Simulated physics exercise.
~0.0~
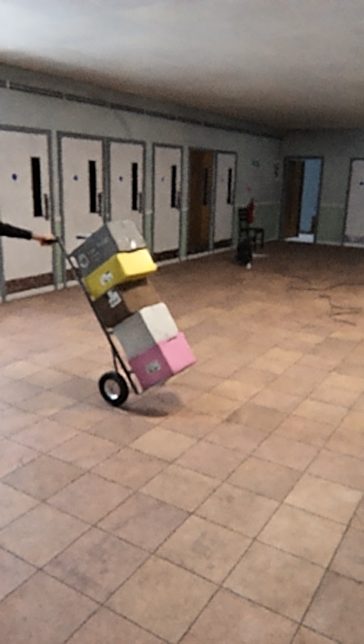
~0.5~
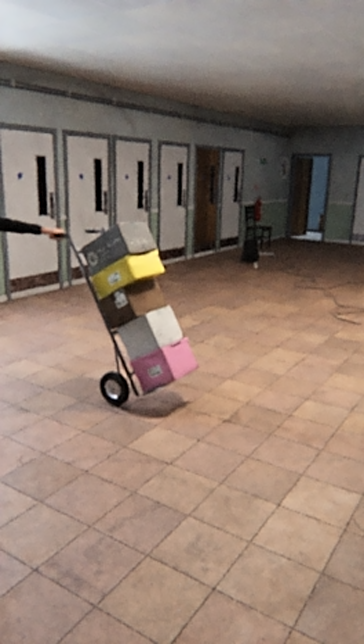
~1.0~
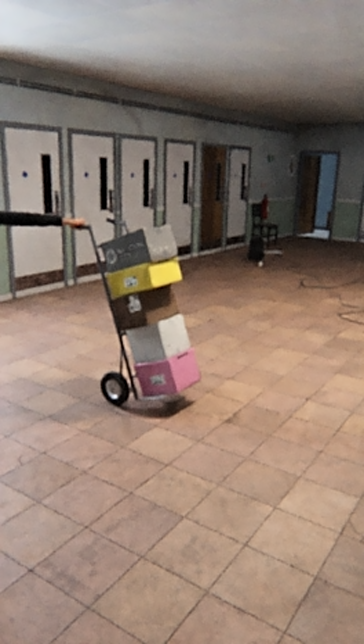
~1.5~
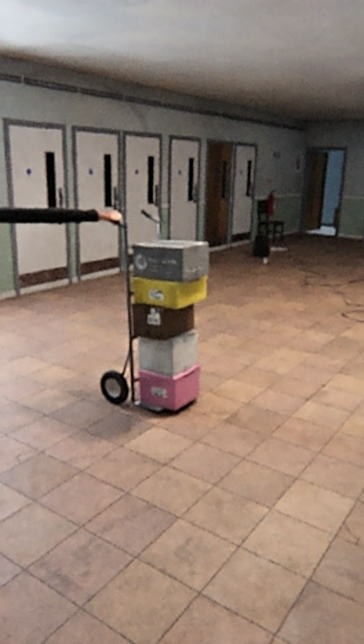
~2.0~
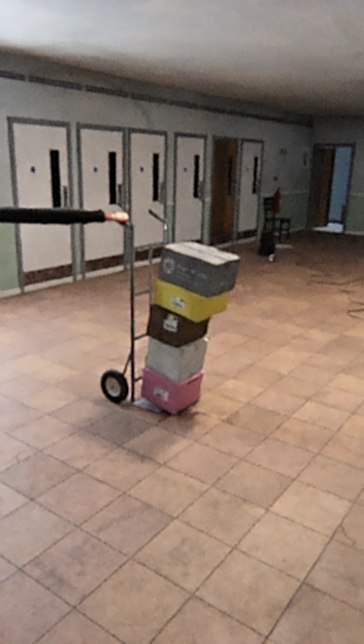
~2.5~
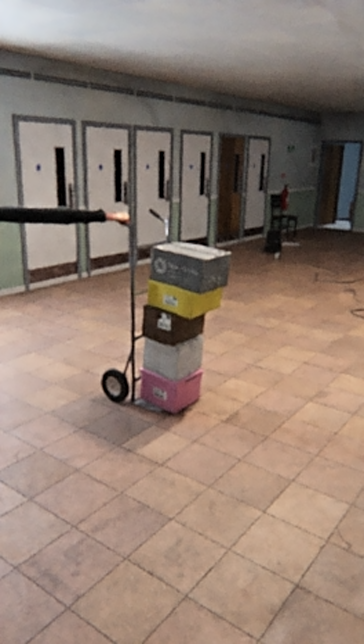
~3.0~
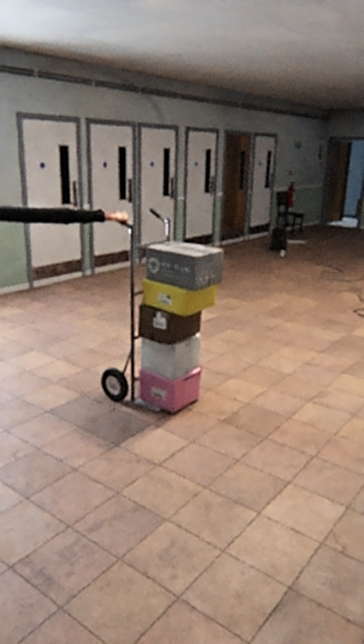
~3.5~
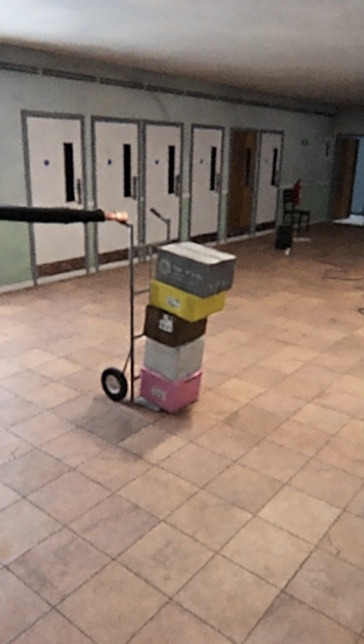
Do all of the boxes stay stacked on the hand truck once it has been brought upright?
Yes, all five stay in the stack. The yellow and grey ones at the top end up shifted to the right, but nothing falls off or tips onto its side.
